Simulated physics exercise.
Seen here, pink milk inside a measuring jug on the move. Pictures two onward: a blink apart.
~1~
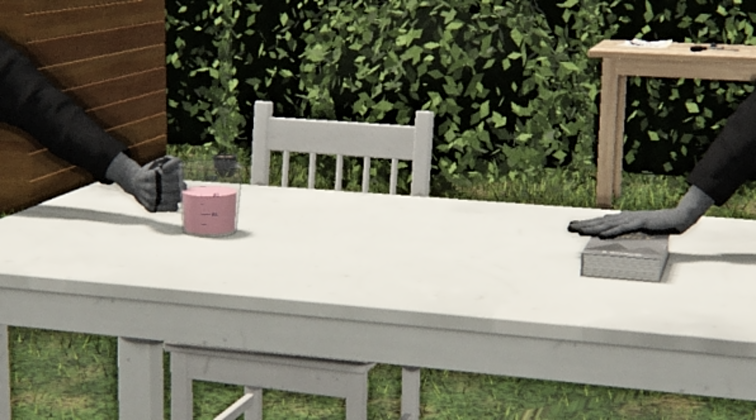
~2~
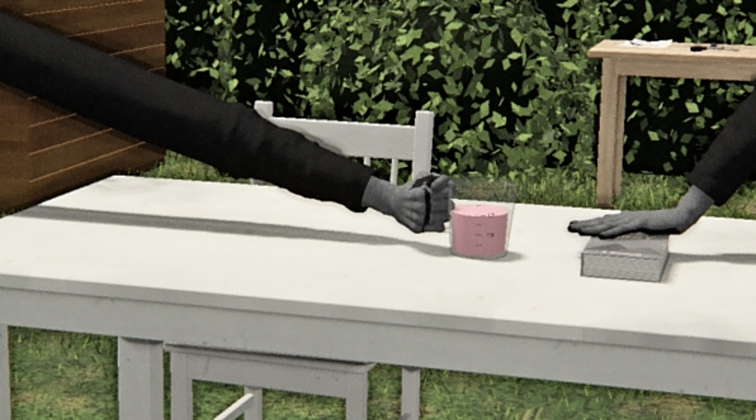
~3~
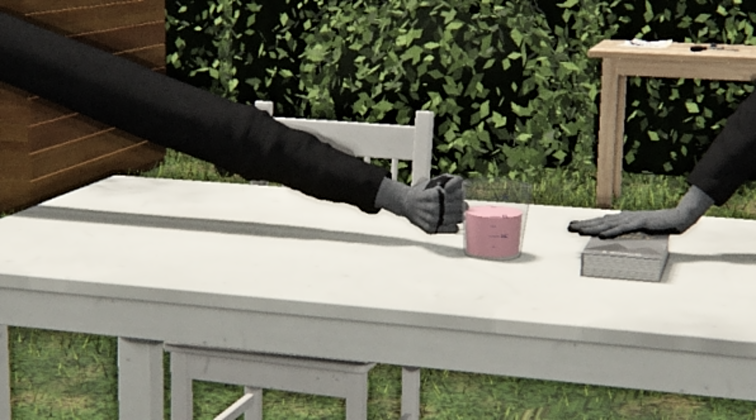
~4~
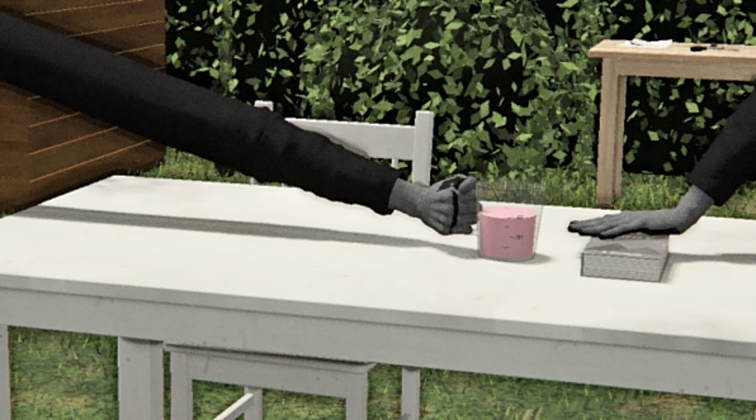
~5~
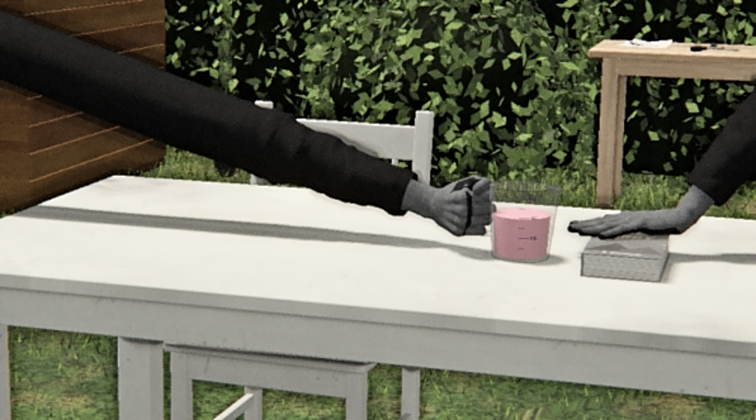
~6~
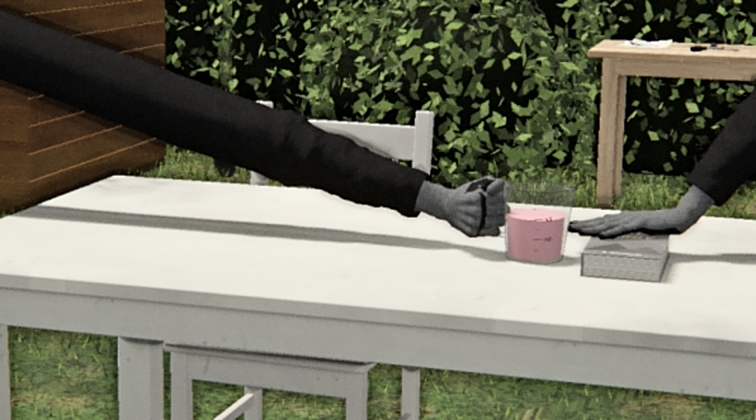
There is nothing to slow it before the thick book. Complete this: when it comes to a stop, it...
When it stops, it keeps everything in.
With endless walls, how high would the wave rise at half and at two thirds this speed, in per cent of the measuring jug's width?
About 10 %, then about 15 %.
Next, the measuring jug meets the thick book.
After that, the pink milk surges up the wall; the wave climbs under half way to the rim.
Finally, the measuring jug stands at the thick book; its rim is dry.
